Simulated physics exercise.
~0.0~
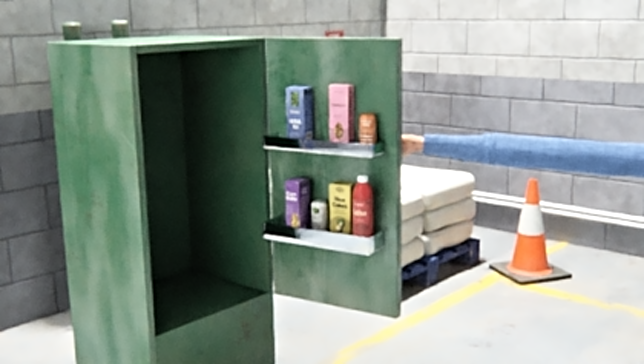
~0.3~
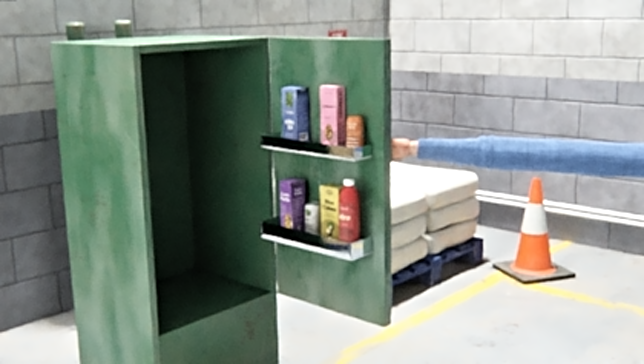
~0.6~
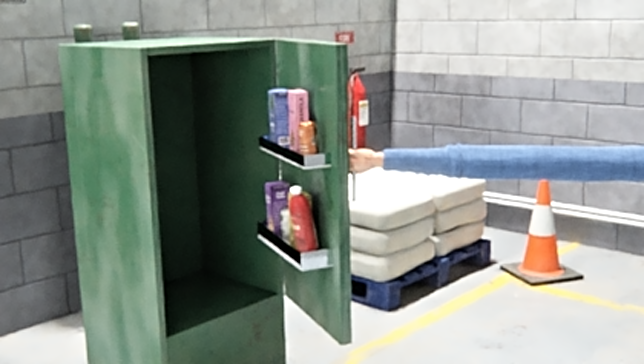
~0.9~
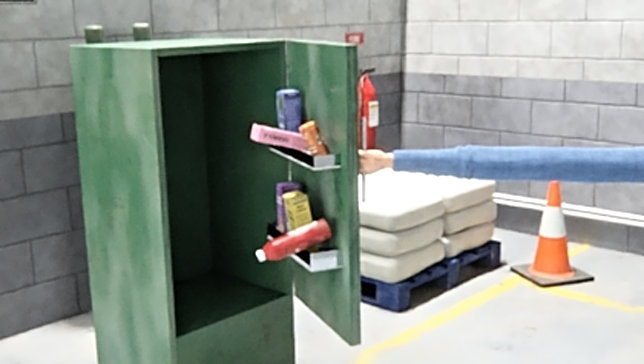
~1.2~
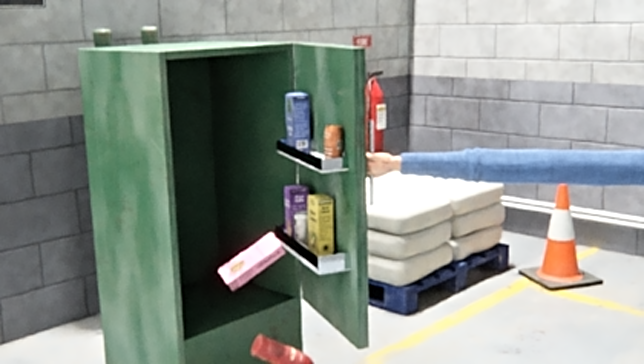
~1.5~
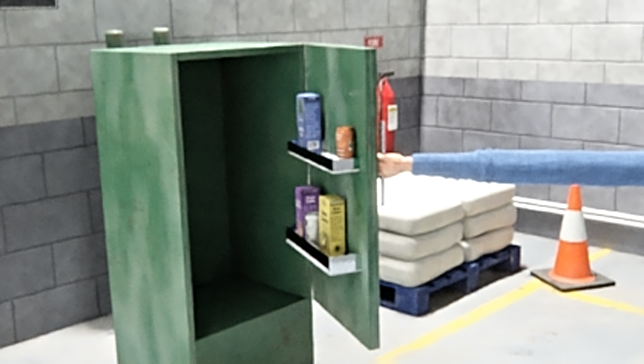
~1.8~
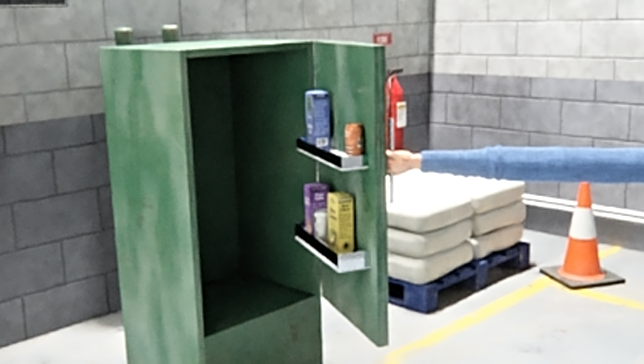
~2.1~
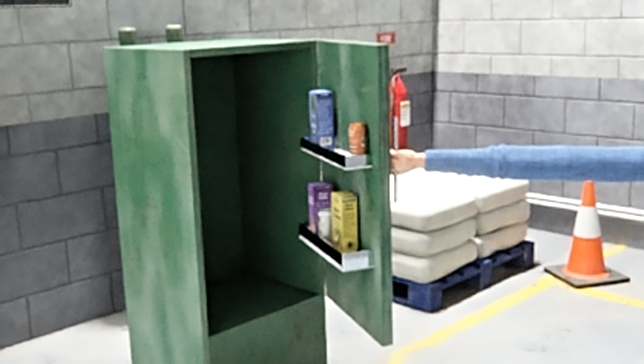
In a room with grey block walls, a green cabinet stands with its door open, and cartons, a red bottle and small cans line two racks inside it. A hand at the end of a blue sleeve is at the door's edge as the door swings partway towards the cabinet and stops short. The pink carton tips over on the upper rack while the red bottle topples on the lower one. Both tumble over the rails and drop out of sight. The orange can and yellow carton tilt, then settle upright, and the remaining items stay standing in the racks beside the still door.
